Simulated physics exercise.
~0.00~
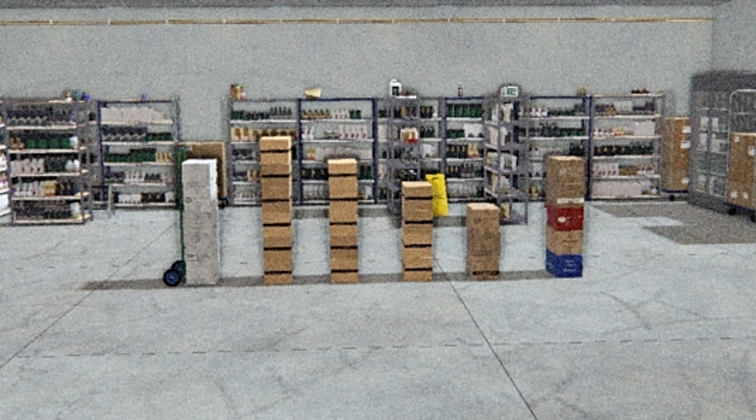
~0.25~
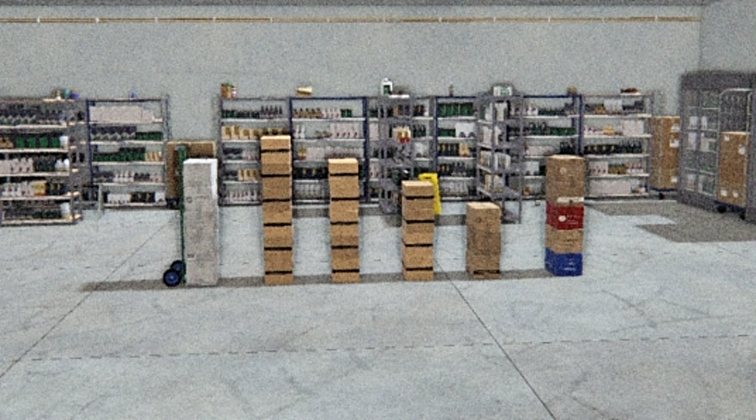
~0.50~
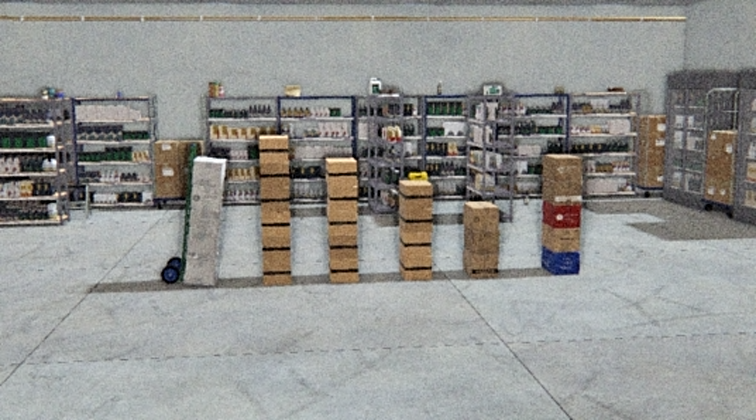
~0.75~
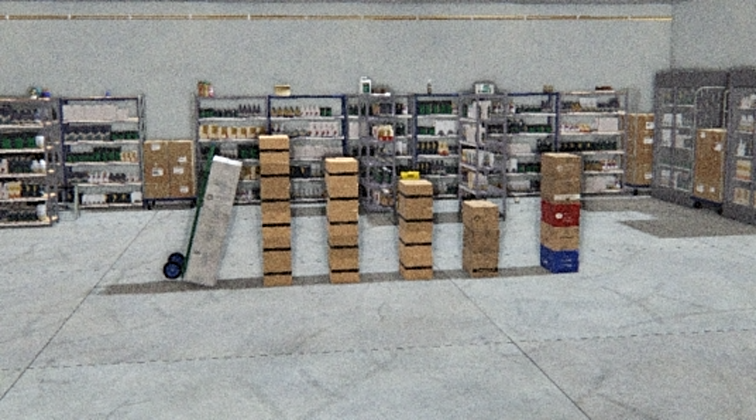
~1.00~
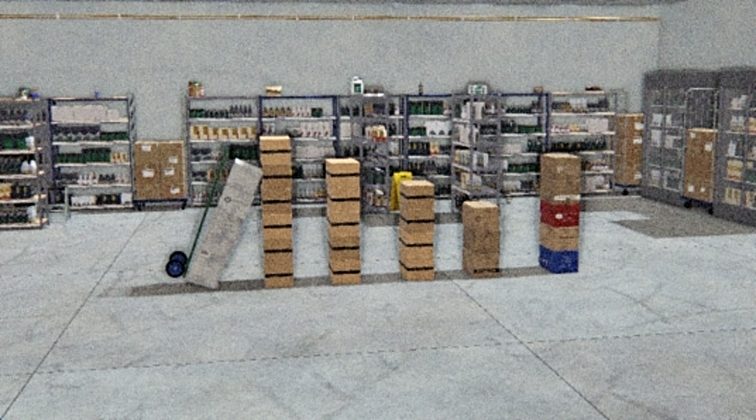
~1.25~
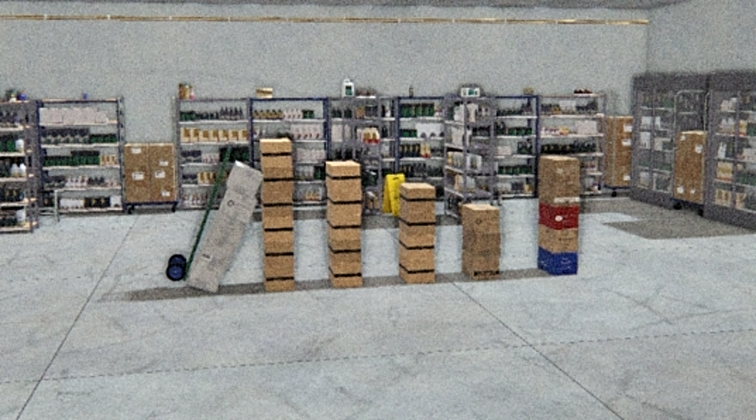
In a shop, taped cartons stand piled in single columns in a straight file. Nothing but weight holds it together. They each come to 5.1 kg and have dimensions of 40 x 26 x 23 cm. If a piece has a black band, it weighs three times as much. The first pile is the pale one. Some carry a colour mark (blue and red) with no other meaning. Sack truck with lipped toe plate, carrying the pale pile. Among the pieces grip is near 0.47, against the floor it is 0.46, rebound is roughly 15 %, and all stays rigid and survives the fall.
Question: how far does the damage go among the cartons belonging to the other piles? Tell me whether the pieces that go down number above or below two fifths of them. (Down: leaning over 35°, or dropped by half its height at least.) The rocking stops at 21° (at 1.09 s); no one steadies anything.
It's going to be south of two fifths down, I reckon.
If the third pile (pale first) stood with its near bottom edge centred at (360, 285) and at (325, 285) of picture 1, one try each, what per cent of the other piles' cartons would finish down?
In order, 0 then 0 per cent.
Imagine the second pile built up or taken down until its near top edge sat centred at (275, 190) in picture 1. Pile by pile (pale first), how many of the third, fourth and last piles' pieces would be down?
Third 0, fourth 0, last 0.
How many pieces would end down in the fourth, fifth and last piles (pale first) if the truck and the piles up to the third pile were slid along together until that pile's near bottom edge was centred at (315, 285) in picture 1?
In that case fourth pile 0, fifth pile 0, last pile 0.
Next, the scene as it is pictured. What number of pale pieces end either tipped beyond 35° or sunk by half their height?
I count 0 pale pieces.
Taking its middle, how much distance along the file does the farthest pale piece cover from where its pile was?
It ends some 40 cm away.
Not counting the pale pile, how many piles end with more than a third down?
Total count: 0.
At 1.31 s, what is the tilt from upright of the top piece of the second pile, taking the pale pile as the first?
0°.
After 1.31 s, 0 of the pale pile down; none of the 23 other cartons down.
At rest (2.1 s), 0 of the pale pile down; none of the 23 other cartons down; blue carton unmoved; red carton unmoved. That is 0 per cent. As the last picture would show them, middles, blue carton near (557, 260), red carton near (558, 215).
